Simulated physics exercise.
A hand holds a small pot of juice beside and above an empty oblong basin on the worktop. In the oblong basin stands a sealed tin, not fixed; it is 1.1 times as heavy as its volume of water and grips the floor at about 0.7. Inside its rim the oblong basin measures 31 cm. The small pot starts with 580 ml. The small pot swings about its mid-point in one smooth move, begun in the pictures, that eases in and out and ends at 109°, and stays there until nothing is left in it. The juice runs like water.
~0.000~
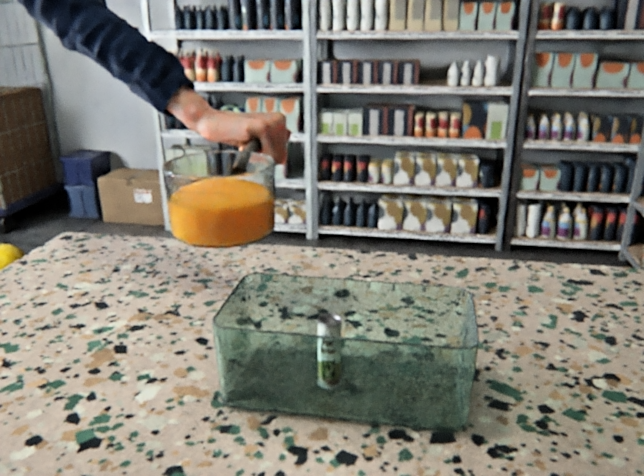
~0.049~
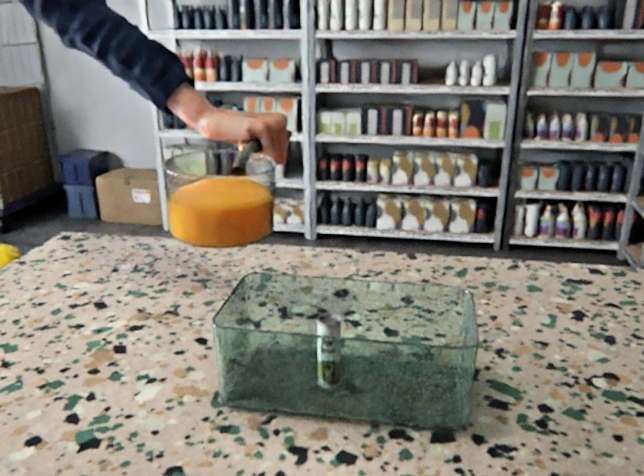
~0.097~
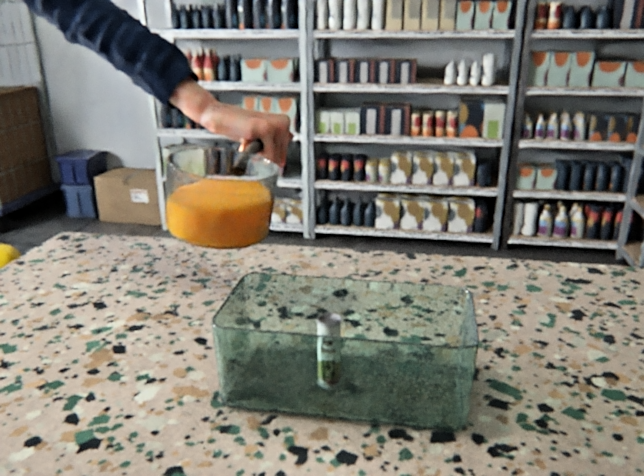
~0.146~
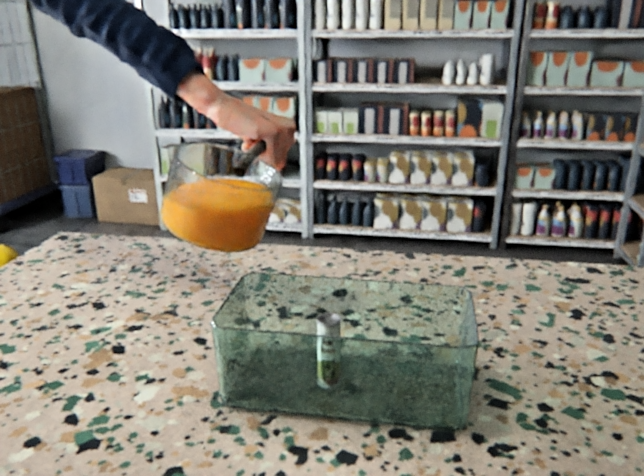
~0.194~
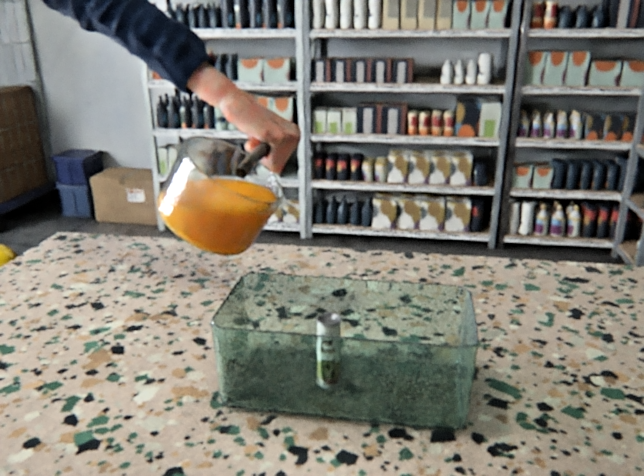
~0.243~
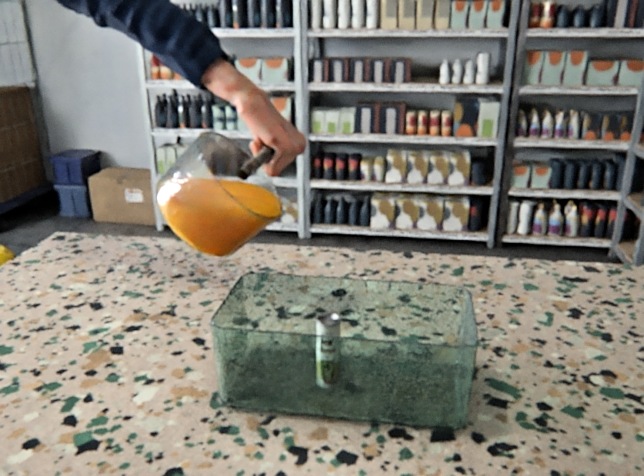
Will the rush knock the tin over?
It goes over.
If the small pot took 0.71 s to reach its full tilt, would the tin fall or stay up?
The tin topples.
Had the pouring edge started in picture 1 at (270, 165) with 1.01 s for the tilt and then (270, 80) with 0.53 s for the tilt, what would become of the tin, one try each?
First it remains upright; then it topples.
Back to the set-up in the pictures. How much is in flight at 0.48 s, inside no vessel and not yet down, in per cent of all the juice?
Near 42 in a hundred.
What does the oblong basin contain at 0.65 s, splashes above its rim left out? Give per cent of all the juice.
About 84 per cent.
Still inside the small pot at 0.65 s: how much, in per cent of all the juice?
About 7 per cent.
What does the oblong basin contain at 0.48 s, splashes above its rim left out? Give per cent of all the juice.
Some 28 per cent.
Then, 0.48 s in, the tilt is 107° and 29 per cent is still to pour; the tin stands where it began.
Then, 0.65 s in, the tilt is 109° and 7 per cent is still to pour; the tin leans 13°.
Then, 0.83 s in, the tilt is 109° and 0 per cent is still to pour; the tin lies on its side.
Then, 1.03 s in, the tilt is 109° and 0 per cent is still to pour; the tin lies on its side.
Finally, the tin lies on its side.
